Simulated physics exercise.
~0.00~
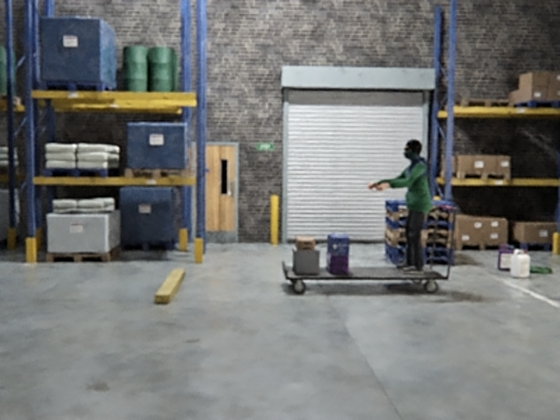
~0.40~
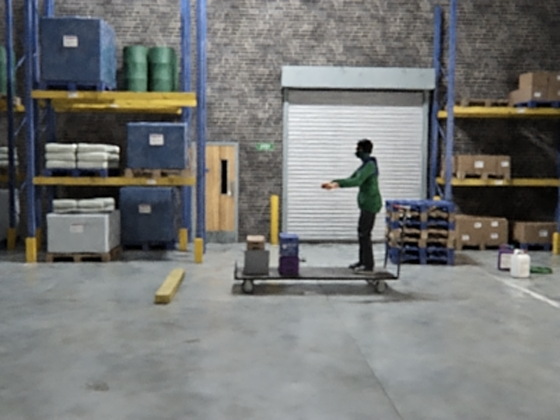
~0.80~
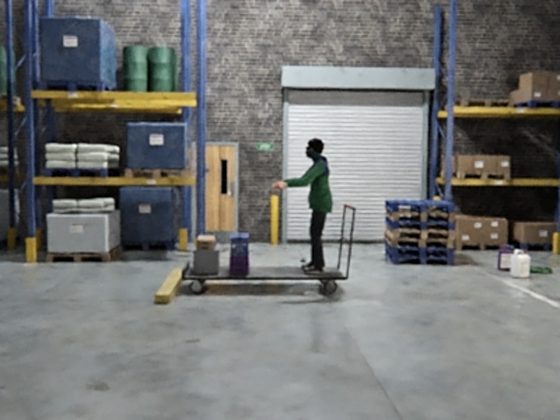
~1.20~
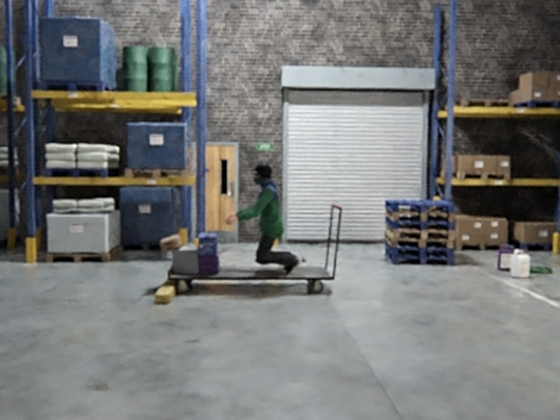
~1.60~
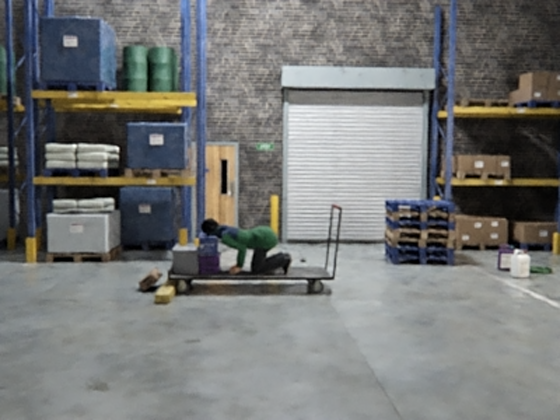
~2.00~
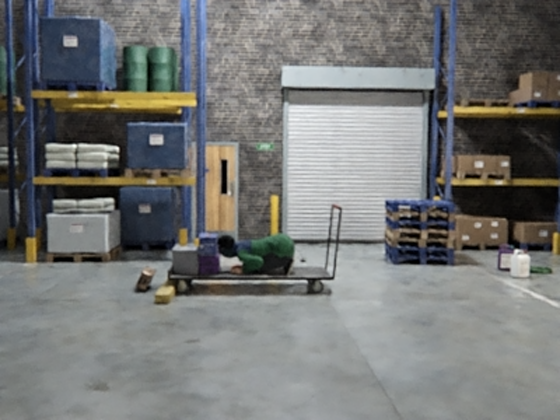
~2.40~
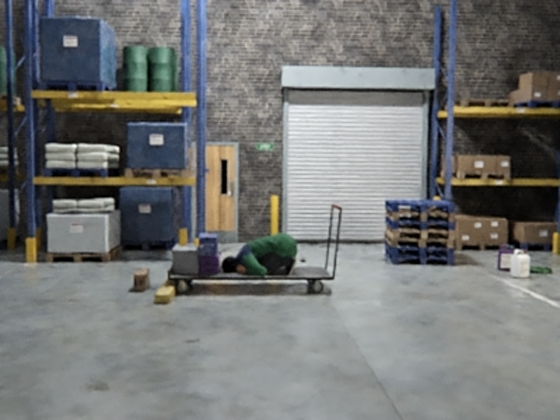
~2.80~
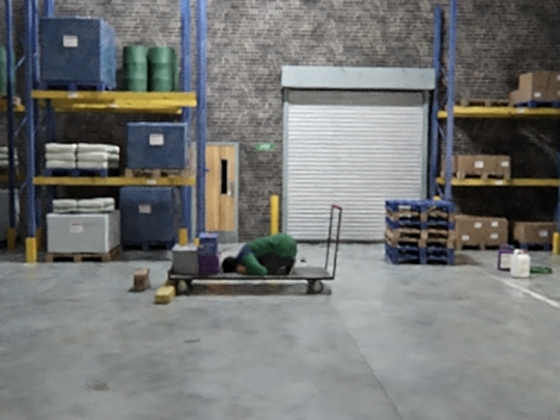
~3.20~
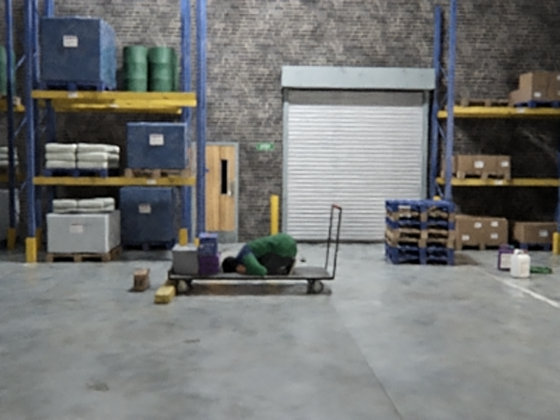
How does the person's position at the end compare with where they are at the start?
At the start the person stands upright on the trolley in front of the right side of the shutter. By the end they are farther left and much lower, folded face down on the deck near the yellow post.
